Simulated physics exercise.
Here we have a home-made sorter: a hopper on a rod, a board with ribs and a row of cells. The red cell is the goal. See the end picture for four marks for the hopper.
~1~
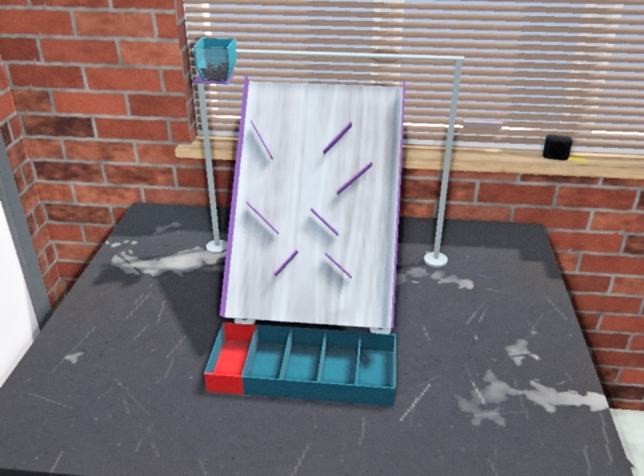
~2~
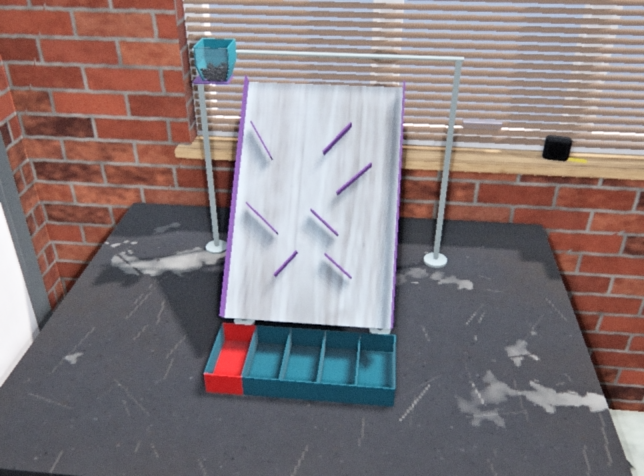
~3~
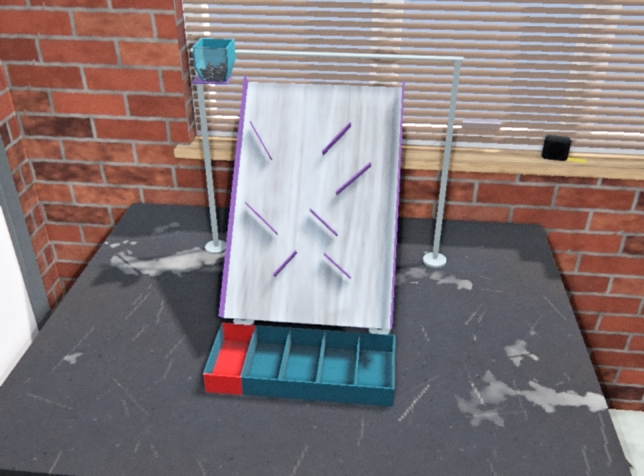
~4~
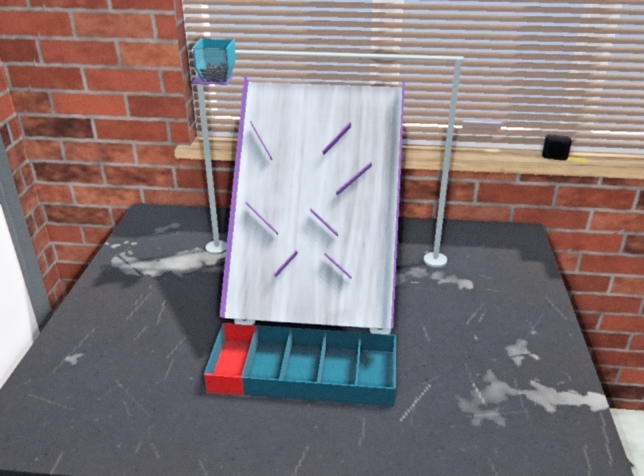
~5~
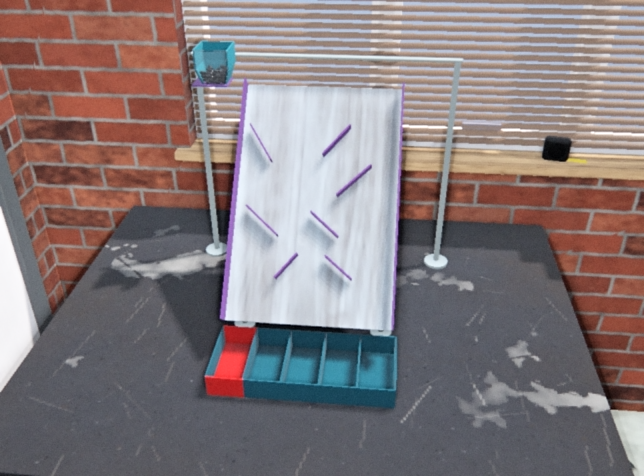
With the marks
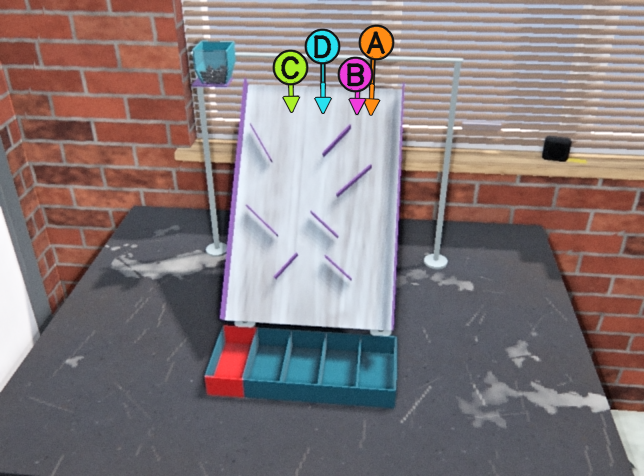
A small teal hopper hangs almost motionless on a rod above a tilted board with purple ribs and a row of cells.
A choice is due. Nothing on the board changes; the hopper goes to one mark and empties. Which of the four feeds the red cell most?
Best: D.
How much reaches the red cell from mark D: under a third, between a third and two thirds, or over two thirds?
It is over two thirds.
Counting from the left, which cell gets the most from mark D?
The first from the left.
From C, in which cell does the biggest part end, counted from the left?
The first from the left.
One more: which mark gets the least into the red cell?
That would be A.
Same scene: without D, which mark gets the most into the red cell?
It is C.
On the marked copy, mark A meets the board at (371, 109); mark B meets the board at (357, 108); mark C meets the board at (291, 106); mark D meets the board at (323, 107).
Choosing A, a small part in the red cell, most in other cells, a small part outside the box.
Choosing B, about a third in the red cell, about half in other cells, a small part outside the box.
Choosing C, about two thirds in the red cell, about a third in other cells.
Choosing D, most in the red cell, about a quarter in other cells.
